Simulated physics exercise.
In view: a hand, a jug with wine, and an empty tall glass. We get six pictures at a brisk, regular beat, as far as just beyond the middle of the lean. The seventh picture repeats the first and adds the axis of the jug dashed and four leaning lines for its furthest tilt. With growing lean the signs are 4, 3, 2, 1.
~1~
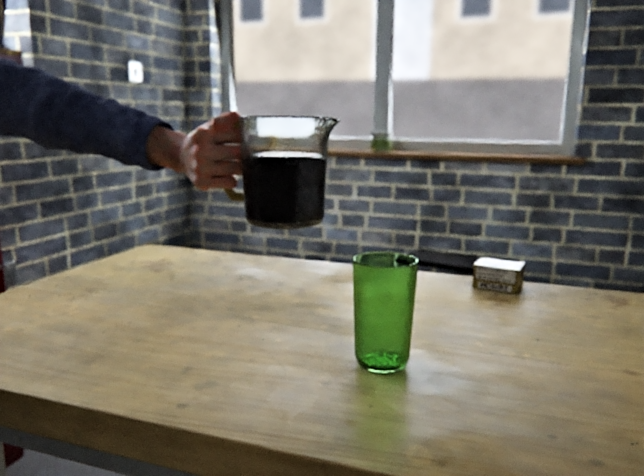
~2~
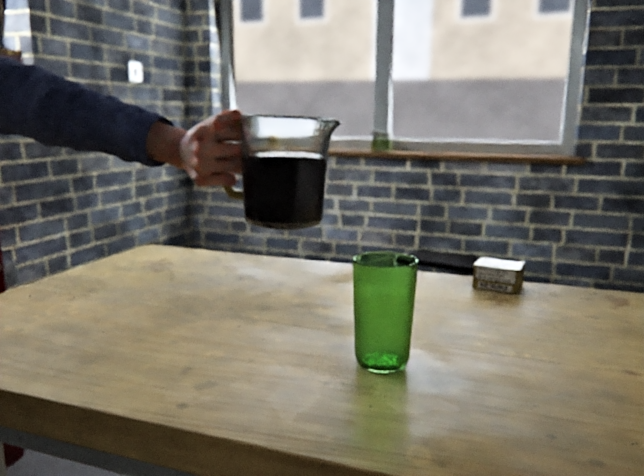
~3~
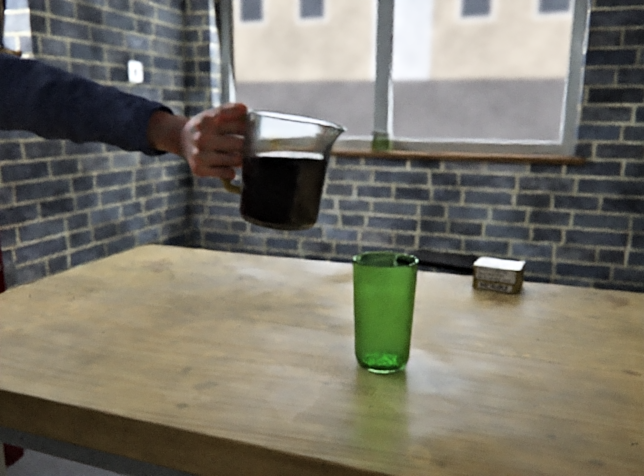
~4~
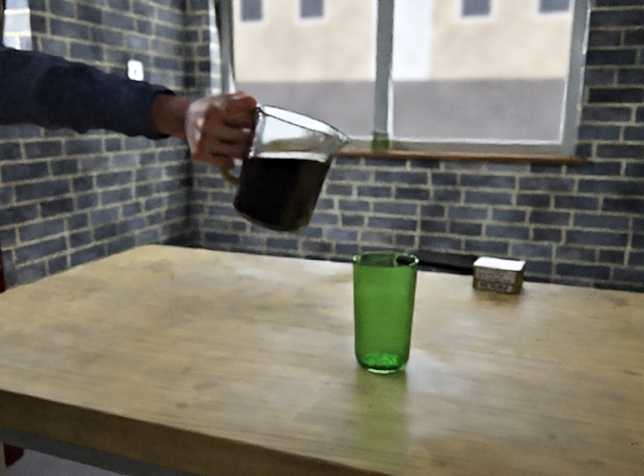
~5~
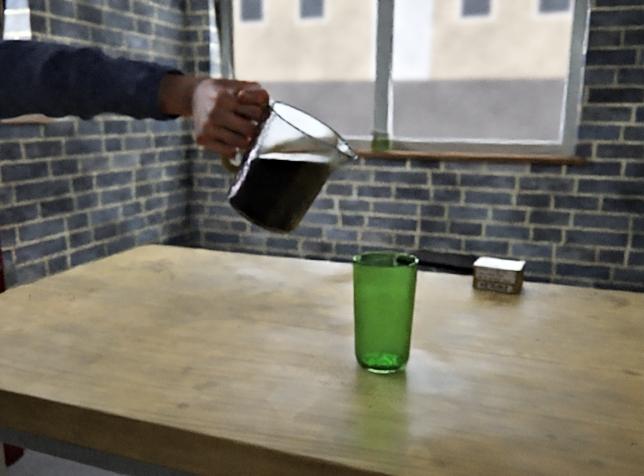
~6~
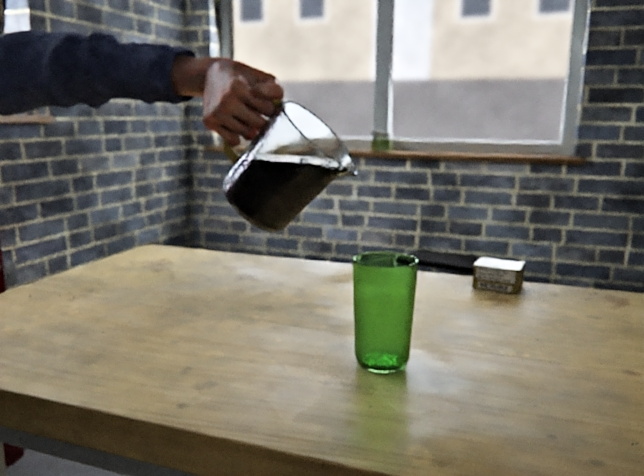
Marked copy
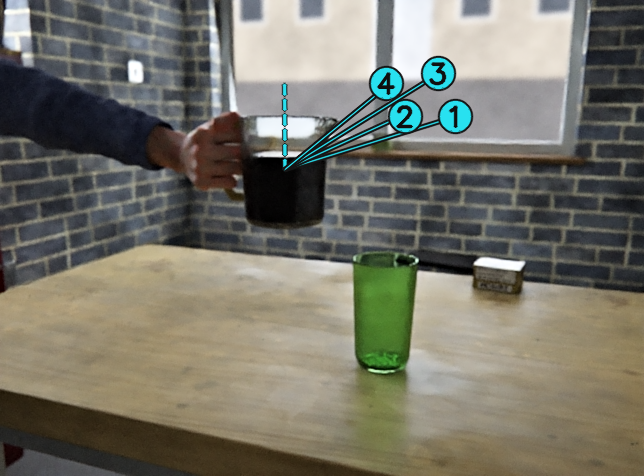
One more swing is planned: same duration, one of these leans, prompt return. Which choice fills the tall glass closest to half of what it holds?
2 is best.
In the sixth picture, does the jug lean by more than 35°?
Yes.
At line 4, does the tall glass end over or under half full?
Under half.
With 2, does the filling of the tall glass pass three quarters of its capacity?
No, it does not.
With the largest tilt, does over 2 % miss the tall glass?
No, it does not.
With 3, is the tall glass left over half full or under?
Under half.
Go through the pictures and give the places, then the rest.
The first frame shows upright, lip at (338, 120); rim of the tall glass round (385, 259); nothing has left yet.
The second frame shows tipped about 2°, lip at (339, 122); nothing has left yet.
The third frame shows tipped about 9°, lip at (344, 129); nothing has left yet.
The fourth frame shows tipped about 18°, lip at (350, 141); nothing has left yet.
The fifth frame shows tipped about 30°, lip at (354, 157); nothing has left yet.
The sixth frame shows tipped about 43°, lip at (355, 174); nothing has left yet.
On the marked copy, 1 at (439, 121); 2 at (388, 121); 3 at (423, 82); 4 at (374, 96).
For line 1, the tall glass ends with about 69 % of what it can hold.
For line 2, the tall glass ends with about 51 % of what it can hold.
For line 3, the tall glass ends with about 32 % of what it can hold.
For line 4, the tall glass ends with about 17 % of what it can hold.
